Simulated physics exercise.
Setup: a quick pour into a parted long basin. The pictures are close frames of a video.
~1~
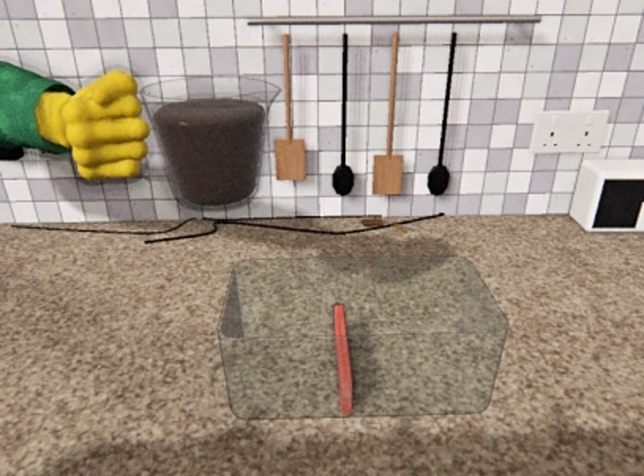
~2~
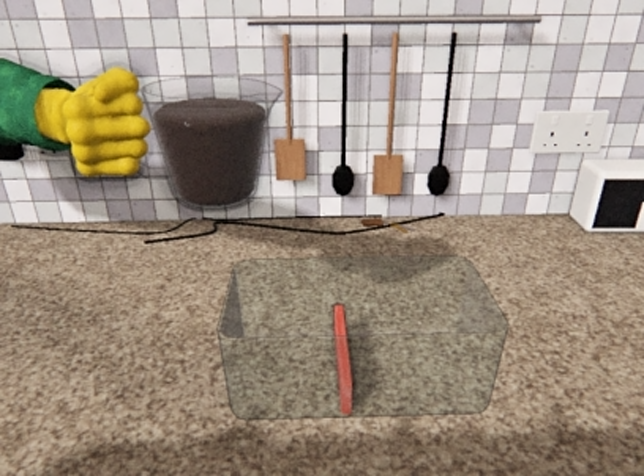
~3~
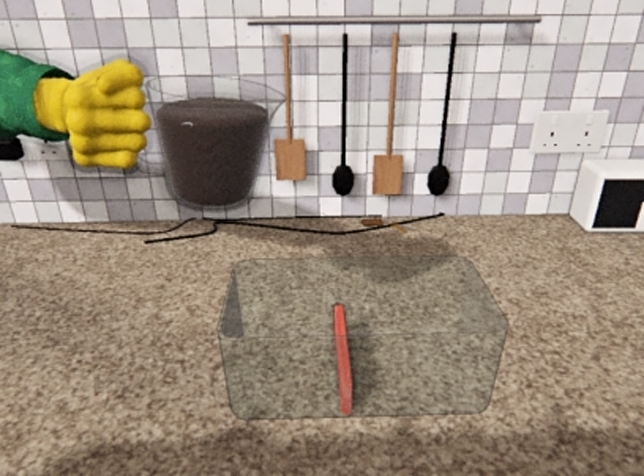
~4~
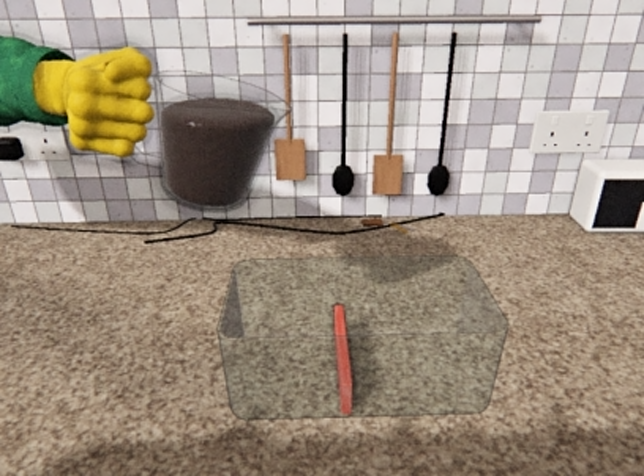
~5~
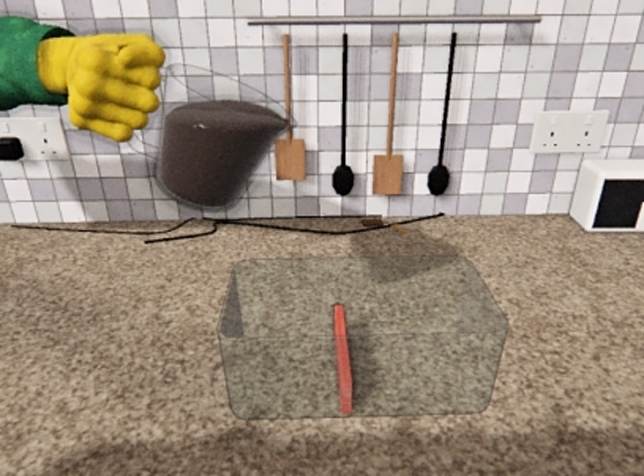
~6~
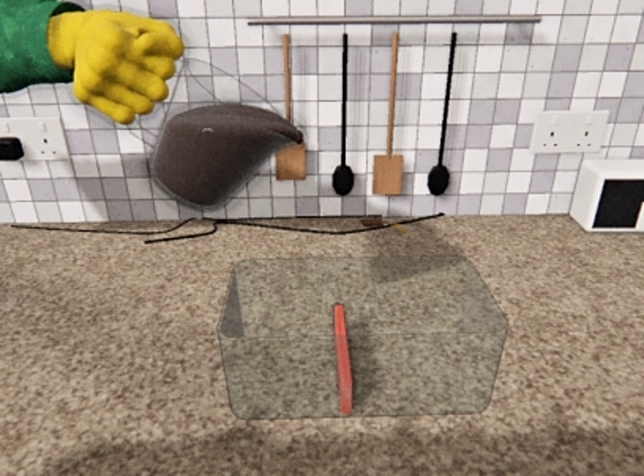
A yellow-gloved hand with a green sleeve, beside a clear container of dark brown liquid, rose slightly as the container tilted rightward and the liquid reached its lip, above a clear basin with a red divider.
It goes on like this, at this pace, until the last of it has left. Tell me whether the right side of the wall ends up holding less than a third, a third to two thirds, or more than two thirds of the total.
The right side holds a third to two thirds.
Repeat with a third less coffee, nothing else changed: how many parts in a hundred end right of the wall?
Close to 20 per cent.
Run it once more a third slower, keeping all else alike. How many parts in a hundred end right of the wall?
It comes to near 60 per cent.
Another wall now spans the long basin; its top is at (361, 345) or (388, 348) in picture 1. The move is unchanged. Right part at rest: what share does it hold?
Around 20 per cent for the first, around 10 per cent for the second.
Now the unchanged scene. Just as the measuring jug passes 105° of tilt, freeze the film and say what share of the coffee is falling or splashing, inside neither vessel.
It's close to 40 percent.
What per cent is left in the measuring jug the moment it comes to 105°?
Around 35 in a hundred has not poured out yet.
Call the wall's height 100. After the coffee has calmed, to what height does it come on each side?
Left 40 %, right 20 %.
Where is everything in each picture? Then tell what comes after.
In the first picture, tilt 0°; pouring edge (281, 89); surface from (155, 109) to (266, 107); the long basin's rim runs from (227, 296) to (487, 290); the wall's top is at (342, 342).
In the second picture, tilt 2°; pouring edge (283, 91); surface from (156, 108) to (267, 109).
In the third picture, tilt 6°; pouring edge (287, 97); surface from (159, 107) to (270, 111).
In the fourth picture, tilt 14°; pouring edge (293, 108); surface from (164, 108) to (276, 113).
In the fifth picture, tilt 24°; pouring edge (298, 123); surface from (167, 112) to (288, 118).
In the sixth picture, tilt 36°; pouring edge (300, 141); surface from (166, 124) to (289, 128); 2 per cent is over the edge.
A moment on, the measuring jug is tipped right over and 34 per cent is still to pour, 3 is left of the wall and 25 right of it.
Next, the measuring jug is tipped right over and 1 per cent is still to pour, 54 is left of the wall and 39 right of it.
Then the measuring jug is tipped right over and 0 per cent is still to pour, 53 is left of the wall and 41 right of it.
Later the measuring jug is tipped right over and 0 per cent is still to pour, 53 is left of the wall and 42 right of it.
Finally, 53 per cent lies left of the wall, 42 right of it and 5 outside.
